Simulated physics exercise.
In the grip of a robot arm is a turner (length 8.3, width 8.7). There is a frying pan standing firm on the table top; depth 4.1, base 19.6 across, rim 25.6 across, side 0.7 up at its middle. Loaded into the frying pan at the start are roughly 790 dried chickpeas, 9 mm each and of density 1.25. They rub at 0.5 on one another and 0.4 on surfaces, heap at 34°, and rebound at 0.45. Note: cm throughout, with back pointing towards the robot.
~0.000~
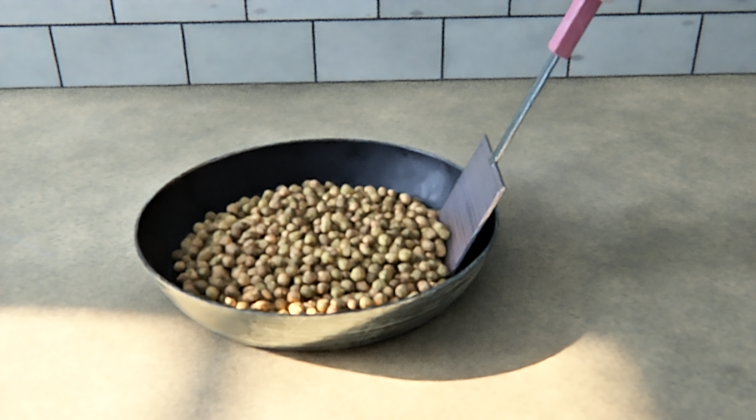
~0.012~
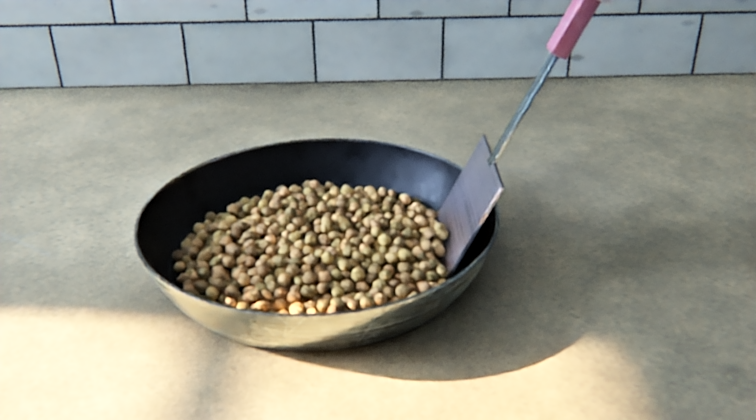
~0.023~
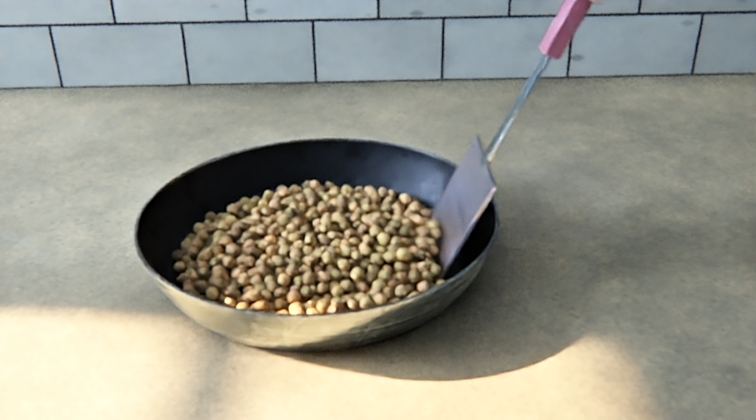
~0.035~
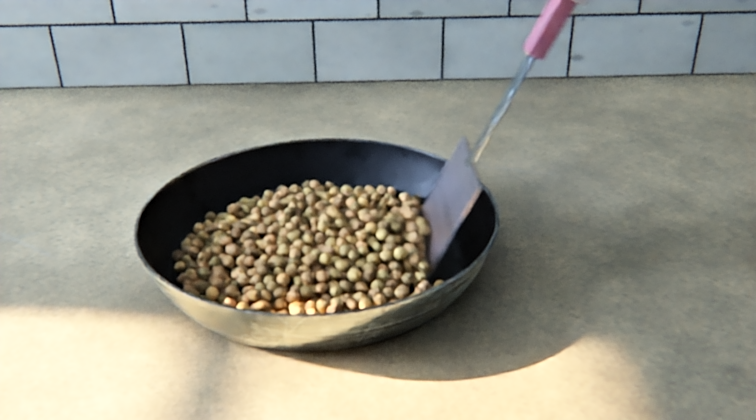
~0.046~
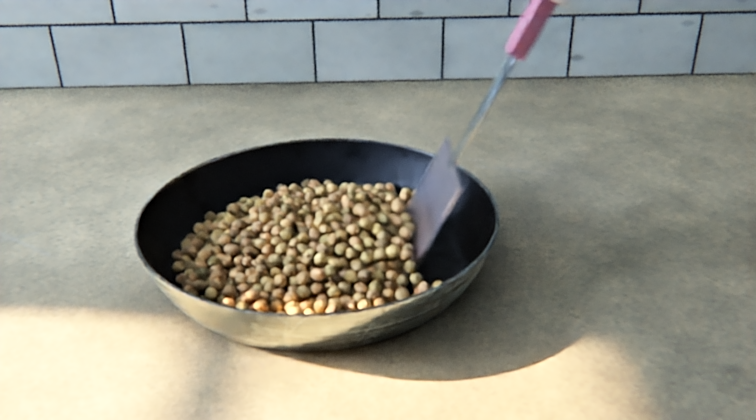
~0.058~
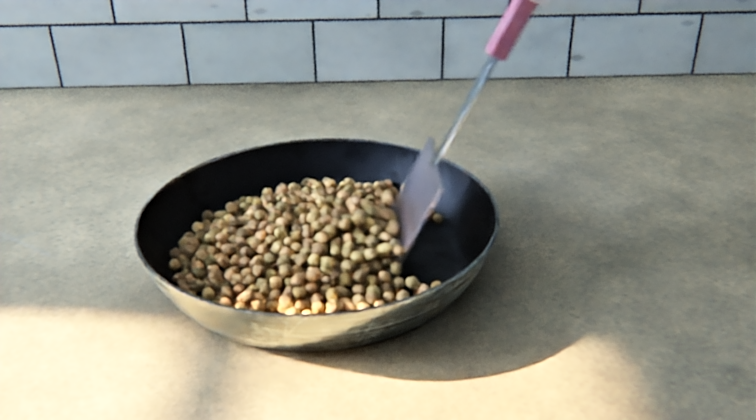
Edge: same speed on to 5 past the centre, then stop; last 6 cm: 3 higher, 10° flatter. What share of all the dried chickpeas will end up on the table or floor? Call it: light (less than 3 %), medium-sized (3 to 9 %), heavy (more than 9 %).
It comes out medium-sized.
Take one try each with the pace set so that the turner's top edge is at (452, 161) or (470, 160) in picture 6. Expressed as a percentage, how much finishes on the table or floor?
I'd estimate close to 0 and 0 in a hundred.
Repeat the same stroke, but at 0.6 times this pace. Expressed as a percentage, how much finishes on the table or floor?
Roughly 0 percent ends on the table or floor.
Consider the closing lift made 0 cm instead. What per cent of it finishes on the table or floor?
Result: Approx. 0 %.
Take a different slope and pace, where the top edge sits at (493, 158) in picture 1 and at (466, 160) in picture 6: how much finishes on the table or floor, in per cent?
It comes to something like 0 %, give or take.
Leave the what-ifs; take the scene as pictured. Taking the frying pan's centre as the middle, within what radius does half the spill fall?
That distance comes to about 38 cm.
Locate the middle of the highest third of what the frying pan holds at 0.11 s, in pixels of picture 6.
Around (280, 228).
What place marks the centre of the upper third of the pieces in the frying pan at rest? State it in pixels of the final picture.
Look near (200, 233).
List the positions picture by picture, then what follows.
The first frame shows the turner top edge at (495, 159), sloping 64°; upper third of the load around (323, 239), from x 180 to 450, top at y 185; 788 in the frying pan.
The second frame shows the turner top edge at (493, 159), sloping 64°; upper third of the load around (323, 239), from x 180 to 450, top at y 185.
The third frame shows the turner top edge at (486, 160), sloping 64°; upper third of the load around (324, 238), from x 180 to 450, top at y 185.
The fourth frame shows the turner top edge at (472, 160), sloping 64°; upper third of the load around (332, 235), from x 180 to 450, top at y 185.
The fifth frame shows the turner top edge at (454, 161), sloping 64°; upper third of the load around (331, 232), from x 180 to 450, top at y 185.
The sixth frame shows the turner top edge at (436, 161), sloping 64°; upper third of the load around (327, 229), from x 175 to 450, top at y 180; 788 in the frying pan.
After 0.09 s, sloping 64°, highest piece 6 above the table; 788 in the frying pan.
After 0.11 s, sloping 60°, highest piece 7 above the table; 788 in the frying pan.
After 0.33 s, sloping 54°, highest piece 5 above the table; 747 in the frying pan, 40 on the table or floor, 1 on the blade or in flight.
After 1.38 s, sloping 54°, highest piece 5 above the table; 746 in the frying pan, 42 on the table or floor.
In the end, 746 in the frying pan, 42 on the table or floor. That is 5 % on the table or floor.
